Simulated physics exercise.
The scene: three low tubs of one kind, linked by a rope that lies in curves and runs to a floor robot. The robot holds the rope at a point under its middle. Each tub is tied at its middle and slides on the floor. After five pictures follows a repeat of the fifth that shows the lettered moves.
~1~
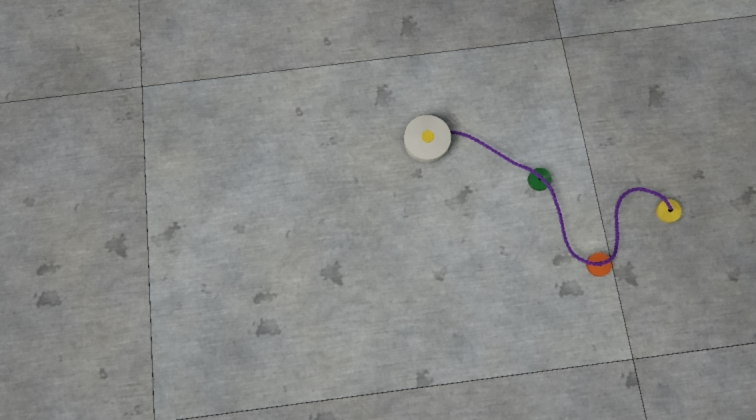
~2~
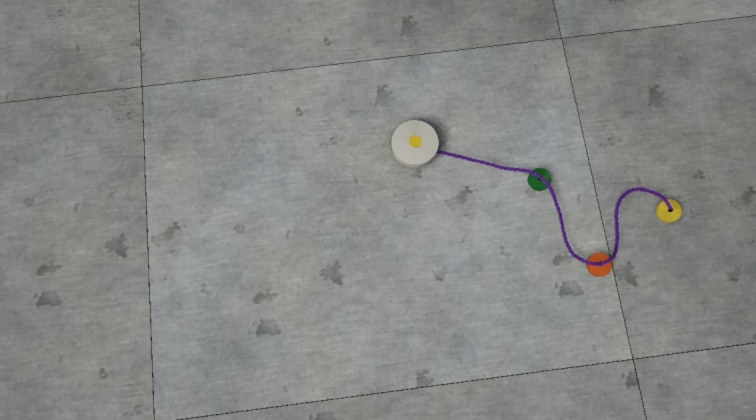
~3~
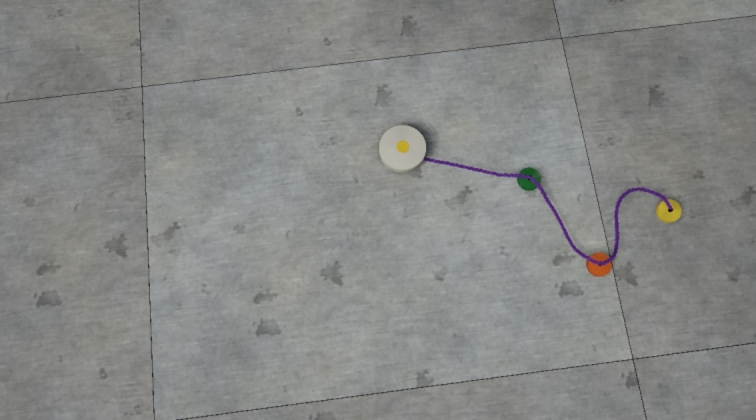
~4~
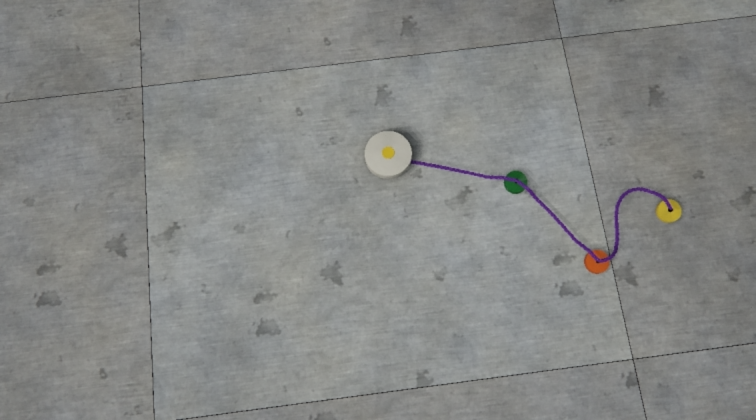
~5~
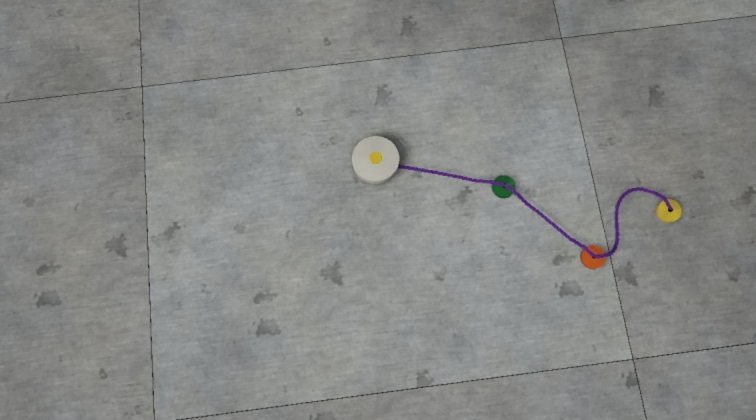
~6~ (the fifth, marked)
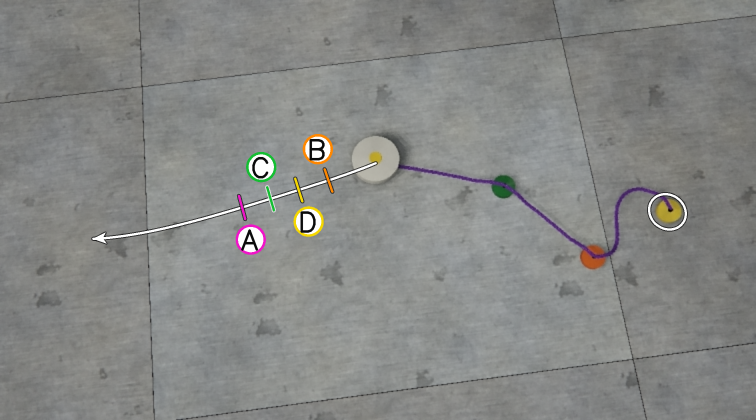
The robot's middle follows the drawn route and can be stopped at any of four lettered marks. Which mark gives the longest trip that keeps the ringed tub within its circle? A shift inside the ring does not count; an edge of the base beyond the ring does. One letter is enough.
It should halt at D.
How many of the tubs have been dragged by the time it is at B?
Two.
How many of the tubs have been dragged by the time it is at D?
Two.
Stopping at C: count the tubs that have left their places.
Three.
On the copy, A at (242, 207); B at (328, 180); C at (271, 199); D at (299, 190); the ring at (667, 212); the route from (376, 163) via (234, 210) to (93, 239).
On D. First, robot (348, 171); yellow tub (669, 211); orange tub (578, 245); green tub (478, 192).
Then, robot (322, 180); yellow tub (669, 211); orange tub (559, 234); green tub (452, 197).
Finally, robot (298, 188); yellow tub (669, 211); orange tub (538, 225); green tub (429, 199); the ringed tub at the far end is still in its ring.
By contrast, A drags the last tub to (623, 213); B is safe but short; C drags the last tub to (651, 213).
